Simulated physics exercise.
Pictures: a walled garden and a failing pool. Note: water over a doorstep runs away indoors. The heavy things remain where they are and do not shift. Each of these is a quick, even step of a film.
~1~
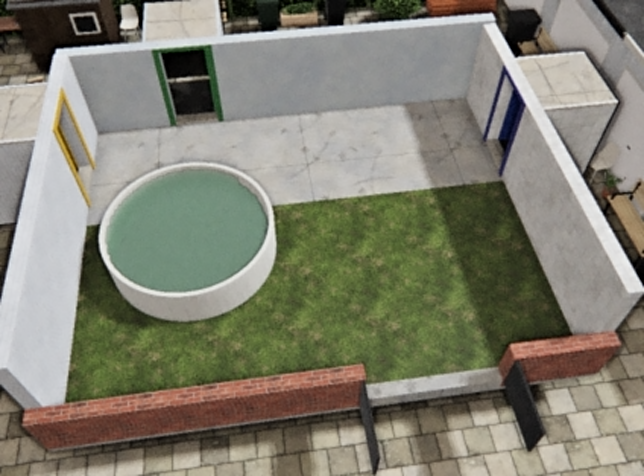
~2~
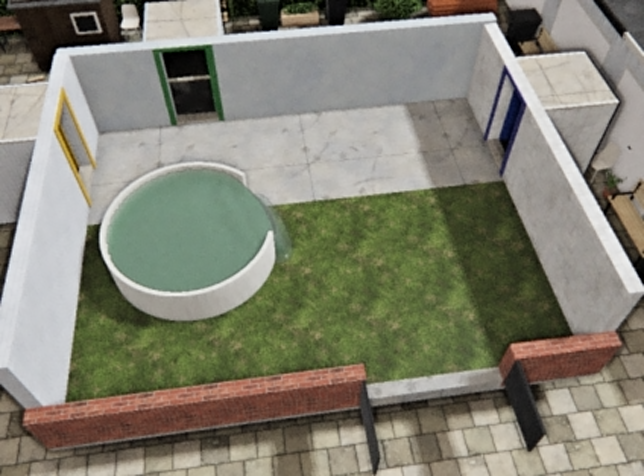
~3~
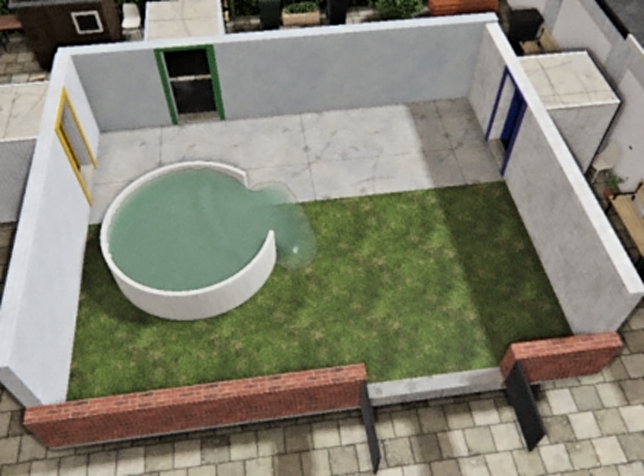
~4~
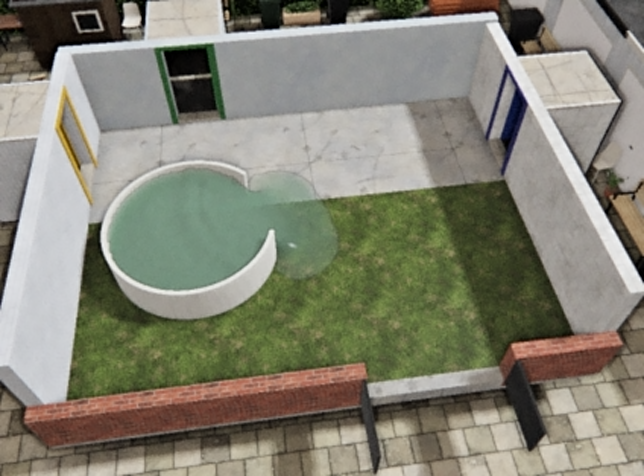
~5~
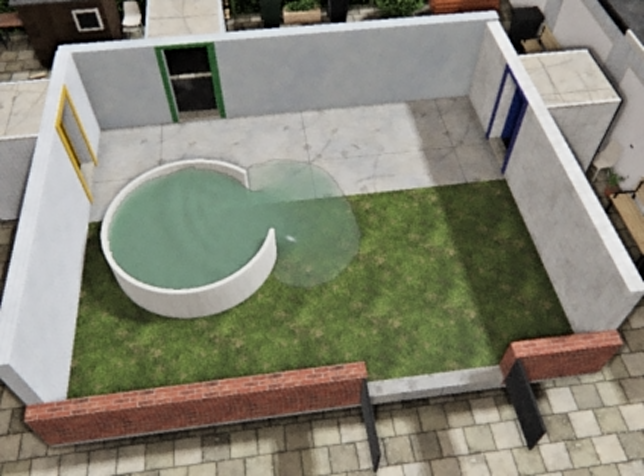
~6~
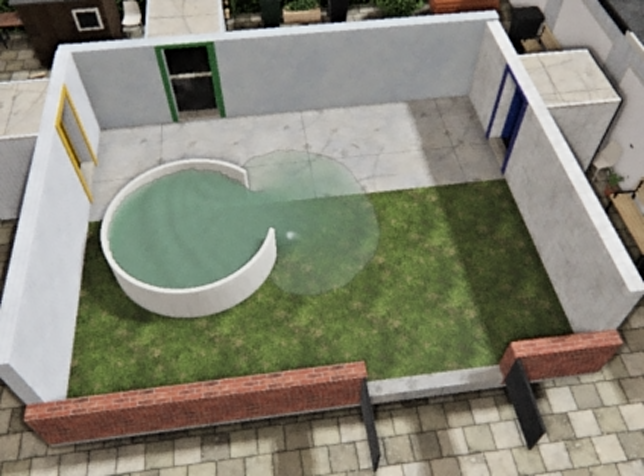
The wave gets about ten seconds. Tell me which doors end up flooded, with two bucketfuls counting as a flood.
In the end the green door will not count as flooded; the yellow door will not count as flooded; the blue door will count as flooded.
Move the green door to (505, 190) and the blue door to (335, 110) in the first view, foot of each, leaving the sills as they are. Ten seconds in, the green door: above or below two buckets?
I'd say the green one tops the mark in the end.
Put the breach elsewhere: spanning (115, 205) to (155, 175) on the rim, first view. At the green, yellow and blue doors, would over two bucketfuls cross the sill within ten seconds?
Result: Green goes past the limit; yellow goes past the limit; blue goes past the limit.
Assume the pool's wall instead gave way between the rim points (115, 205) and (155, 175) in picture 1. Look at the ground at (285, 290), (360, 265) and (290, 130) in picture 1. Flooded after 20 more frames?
Point one not reached; point two not reached; point three reached.
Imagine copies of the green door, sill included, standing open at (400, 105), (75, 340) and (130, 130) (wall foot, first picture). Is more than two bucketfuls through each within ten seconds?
Lab note, doors in listed order: Over the limit, under the limit, under the limit.
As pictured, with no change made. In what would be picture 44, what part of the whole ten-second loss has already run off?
It would be around 40 %.
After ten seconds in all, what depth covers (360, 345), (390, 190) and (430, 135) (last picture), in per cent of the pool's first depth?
Roughly 12, 12 and 14 per cent, in turn.
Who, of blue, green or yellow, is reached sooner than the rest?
That's the blue one.
A moment on, water covers 30 % of the floor; the green door not reached, the yellow door not reached, the blue door not reached.
Next, water covers 45 % of the floor; the green door not reached, the yellow door not reached, the blue door wet at the sill, nothing in.
Then, water covers 60 % of the floor; the green door not reached, the yellow door not reached, the blue door over two buckets in.
Later, water covers 70 % of the floor; the green door wet at the sill, nothing in, the yellow door not reached, the blue door far over two buckets in.
In the end, water covers 85 % of the floor; the green door wet at the sill, nothing in, the yellow door wet at the sill, nothing in, the blue door far over two buckets in.
